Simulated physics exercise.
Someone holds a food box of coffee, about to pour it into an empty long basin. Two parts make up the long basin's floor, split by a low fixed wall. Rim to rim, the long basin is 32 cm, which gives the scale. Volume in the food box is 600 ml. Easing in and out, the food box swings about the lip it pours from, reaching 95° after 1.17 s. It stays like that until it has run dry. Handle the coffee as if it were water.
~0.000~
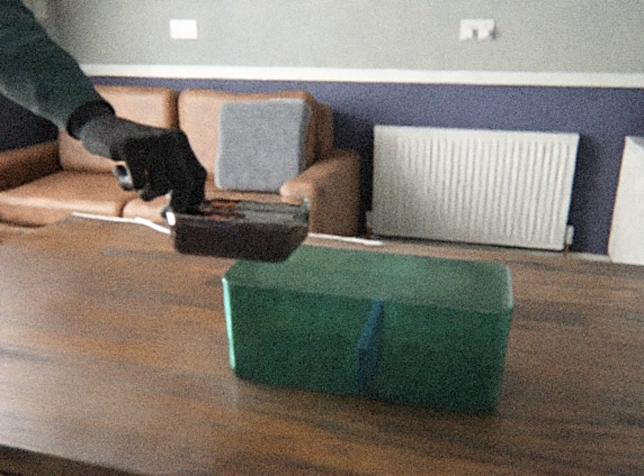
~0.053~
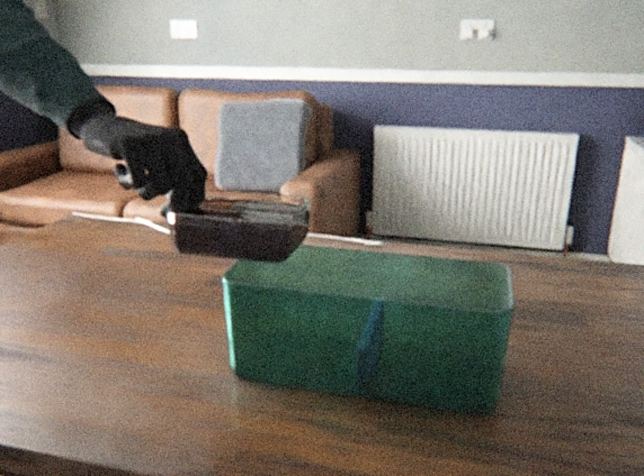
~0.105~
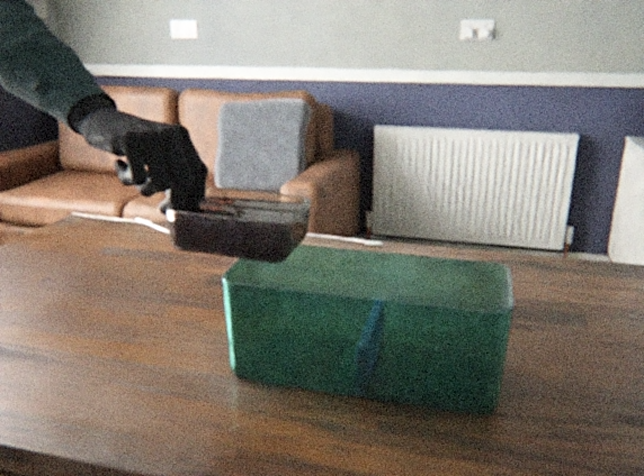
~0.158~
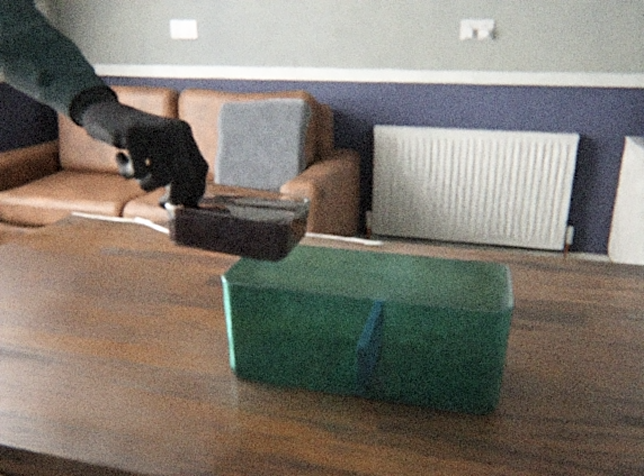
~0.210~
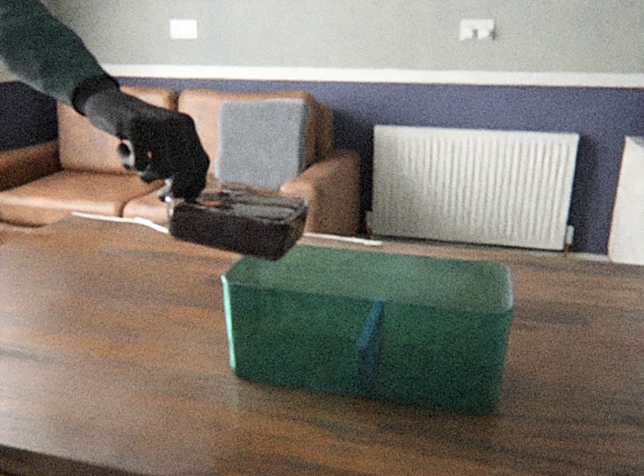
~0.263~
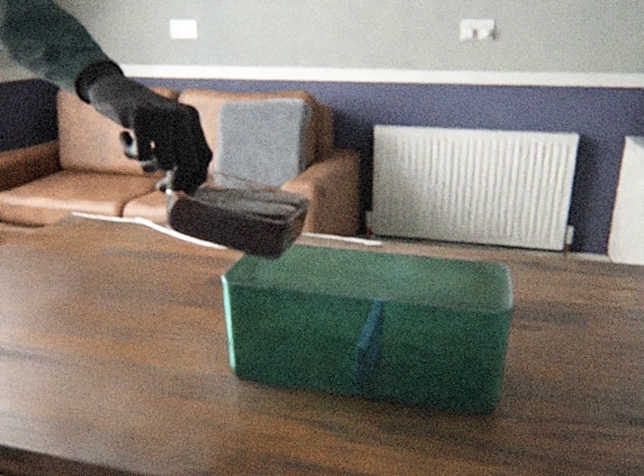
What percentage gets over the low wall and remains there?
52 %.
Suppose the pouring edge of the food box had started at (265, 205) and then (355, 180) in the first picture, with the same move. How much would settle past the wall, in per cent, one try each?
5 in a hundred, followed by 90 in a hundred.
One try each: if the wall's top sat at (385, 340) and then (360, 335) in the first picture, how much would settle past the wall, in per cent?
30 % and 65 %.
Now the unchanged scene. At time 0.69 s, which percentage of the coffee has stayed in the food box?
Portion remaining: Approx. 34 per cent.
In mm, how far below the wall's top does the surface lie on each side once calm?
Some 48 mm on the left and 44 mm on the right.
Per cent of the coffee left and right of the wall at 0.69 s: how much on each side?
Around 24 on the left and around 3 on the right.
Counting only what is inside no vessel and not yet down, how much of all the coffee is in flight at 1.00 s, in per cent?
It comes to some 5 percent of the total.
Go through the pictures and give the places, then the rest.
It leans 0°; its right rim is at (300, 212); the coffee meets the walls at (189, 206) and (299, 216); the long basin's rim runs from (240, 261) to (511, 288); the wall's top is at (371, 323), in the first frame.
It leans 0°; its right rim is at (300, 212); the coffee meets the walls at (190, 206) and (299, 215), in the second frame.
It leans 2°; its right rim is at (300, 212); the coffee meets the walls at (189, 205) and (300, 214), in the third frame.
It leans 4°; its right rim is at (300, 212); the coffee meets the walls at (189, 202) and (299, 212), in the fourth frame.
It leans 7°; its right rim is at (300, 212); the coffee meets the walls at (188, 199) and (300, 209), in the fifth frame.
It leans 11°; its right rim is at (299, 212); the coffee meets the walls at (188, 194) and (301, 206); 1 per cent is over the edge, in the sixth frame.
By 0.69 s the tilt is 60° and 33 per cent is still to pour, 23 is left of the wall and 3 right of it.
By 1.00 s the tilt is 90° and 6 per cent is still to pour, 32 is left of the wall and 52 right of it.
By 1.32 s the tilt is 95° and 0 per cent is still to pour, 41 is left of the wall and 52 right of it.
By 1.67 s the tilt is 95° and 0 per cent is still to pour, 42 is left of the wall and 52 right of it.
At rest 42 per cent lies left of the wall, 52 right of it and 6 outside.
